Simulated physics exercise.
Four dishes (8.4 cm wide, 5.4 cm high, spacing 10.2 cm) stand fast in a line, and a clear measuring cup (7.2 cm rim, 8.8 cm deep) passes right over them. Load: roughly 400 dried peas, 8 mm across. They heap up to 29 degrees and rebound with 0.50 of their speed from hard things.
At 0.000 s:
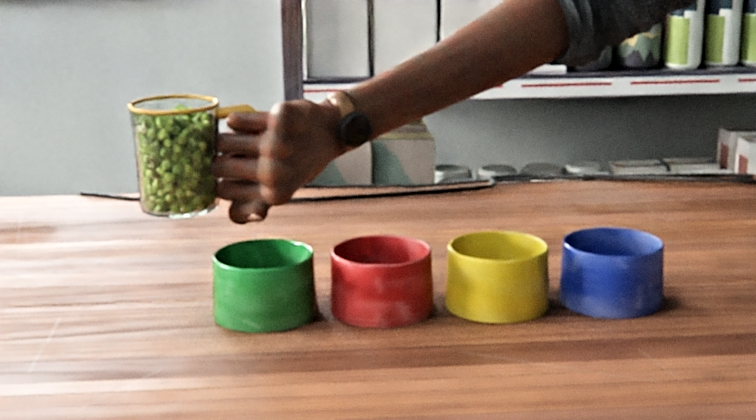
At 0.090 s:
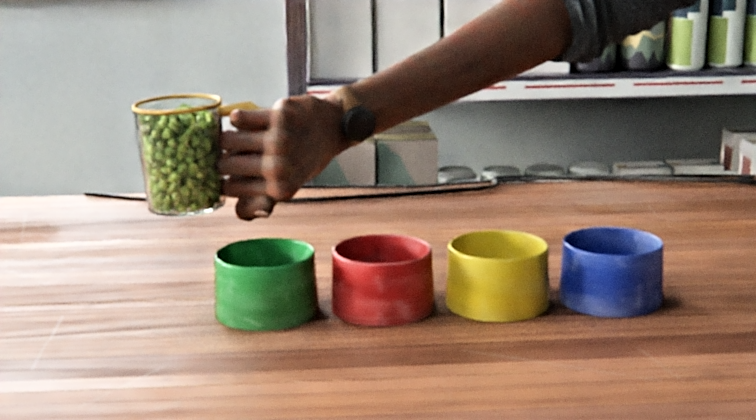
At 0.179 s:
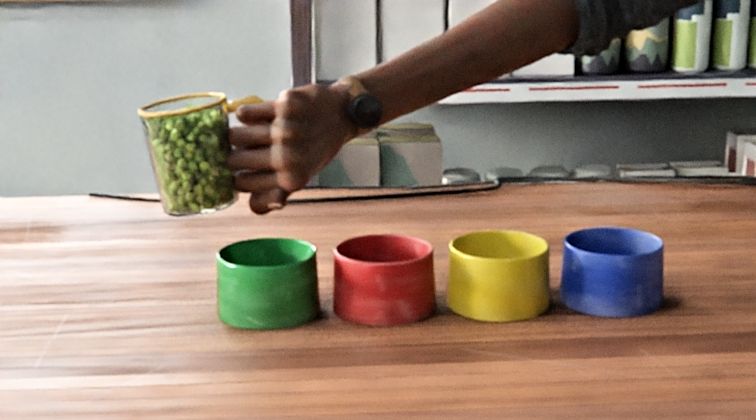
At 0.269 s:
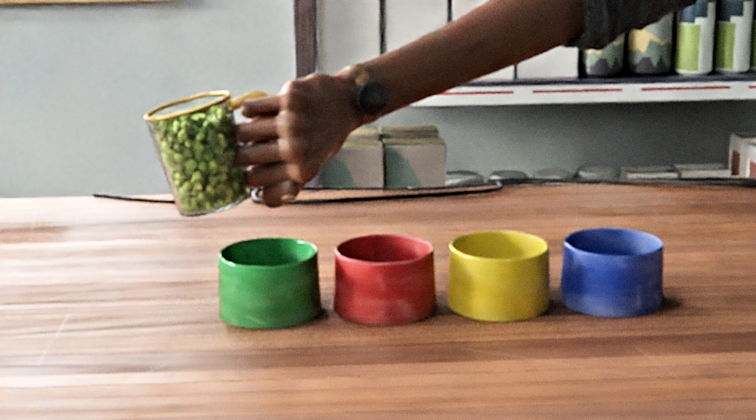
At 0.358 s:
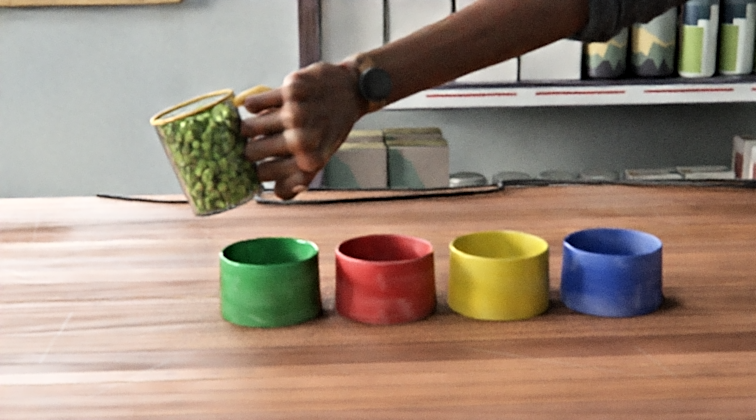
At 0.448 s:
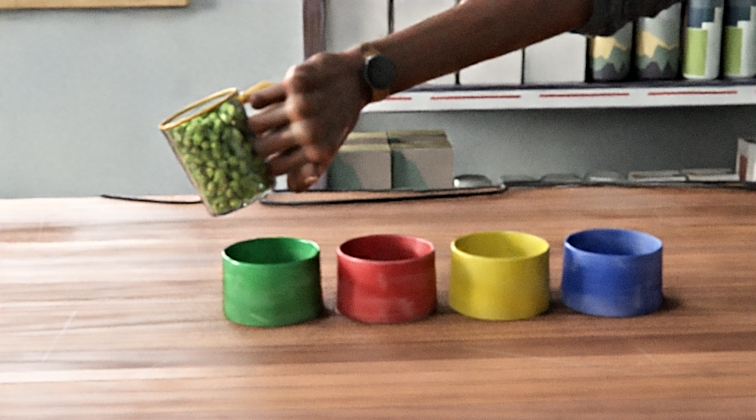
A hand tilts a clear cup of green peas while moving it slightly right above four colored dishes.
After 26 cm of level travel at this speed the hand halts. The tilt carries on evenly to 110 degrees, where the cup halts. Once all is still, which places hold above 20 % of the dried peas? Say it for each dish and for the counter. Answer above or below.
Red dish: Below; blue dish: Below; green dish: Above; yellow dish: Below; on the counter: Below.
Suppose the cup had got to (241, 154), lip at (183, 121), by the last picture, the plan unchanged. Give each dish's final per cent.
Red 90; blue 0; green 0; yellow 0.
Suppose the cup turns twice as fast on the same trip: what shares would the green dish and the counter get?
In that case green 30, counter 70.
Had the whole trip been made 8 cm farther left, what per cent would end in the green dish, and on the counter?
Green 10; counter 90.
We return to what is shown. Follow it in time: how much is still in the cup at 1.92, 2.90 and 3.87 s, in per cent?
In turn: 50, 0, 0.
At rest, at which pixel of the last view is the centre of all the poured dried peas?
Around (279, 281).
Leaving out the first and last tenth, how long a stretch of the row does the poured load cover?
About 6 cm.
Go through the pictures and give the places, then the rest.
In the first frame, cup at (177, 156), tilt 0 degrees, lip at (130, 105), moved 0.0 cm; middle of the pieces at (177, 154); green dish at (263, 254); red dish at (381, 250); yellow dish at (498, 246); blue dish at (613, 242).
In the second frame, cup at (182, 155), tilt 2 degrees, lip at (134, 107), moved 0.2 cm; middle of the pieces at (181, 153).
In the third frame, cup at (192, 155), tilt 7 degrees, lip at (140, 111), moved 0.9 cm; middle of the pieces at (191, 153).
In the fourth frame, cup at (202, 155), tilt 13 degrees, lip at (147, 116), moved 1.5 cm; middle of the pieces at (201, 153).
In the fifth frame, cup at (211, 154), tilt 18 degrees, lip at (153, 121), moved 2.2 cm; middle of the pieces at (210, 153).
In the sixth frame, cup at (221, 154), tilt 24 degrees, lip at (161, 126), moved 2.8 cm; middle of the pieces at (220, 153); green dish at (271, 251); red dish at (386, 248); yellow dish at (500, 246); blue dish at (613, 243). Its pace works out near 60 degrees a second; the hand travels 7 cm a second.
After 1.92 s, tilt 110 degrees; cup holds 50 %, green 45 %.
After 2.90 s, tilt 110 degrees; cup holds 0 %, green 90 %.
Then, at 3.87 s, tilt 110 degrees; cup holds 0 %, green 90 %.
In the end, at 4.2 s, red 0 %, blue 0 %, green 90 %, yellow 0 %, counter 10 %.
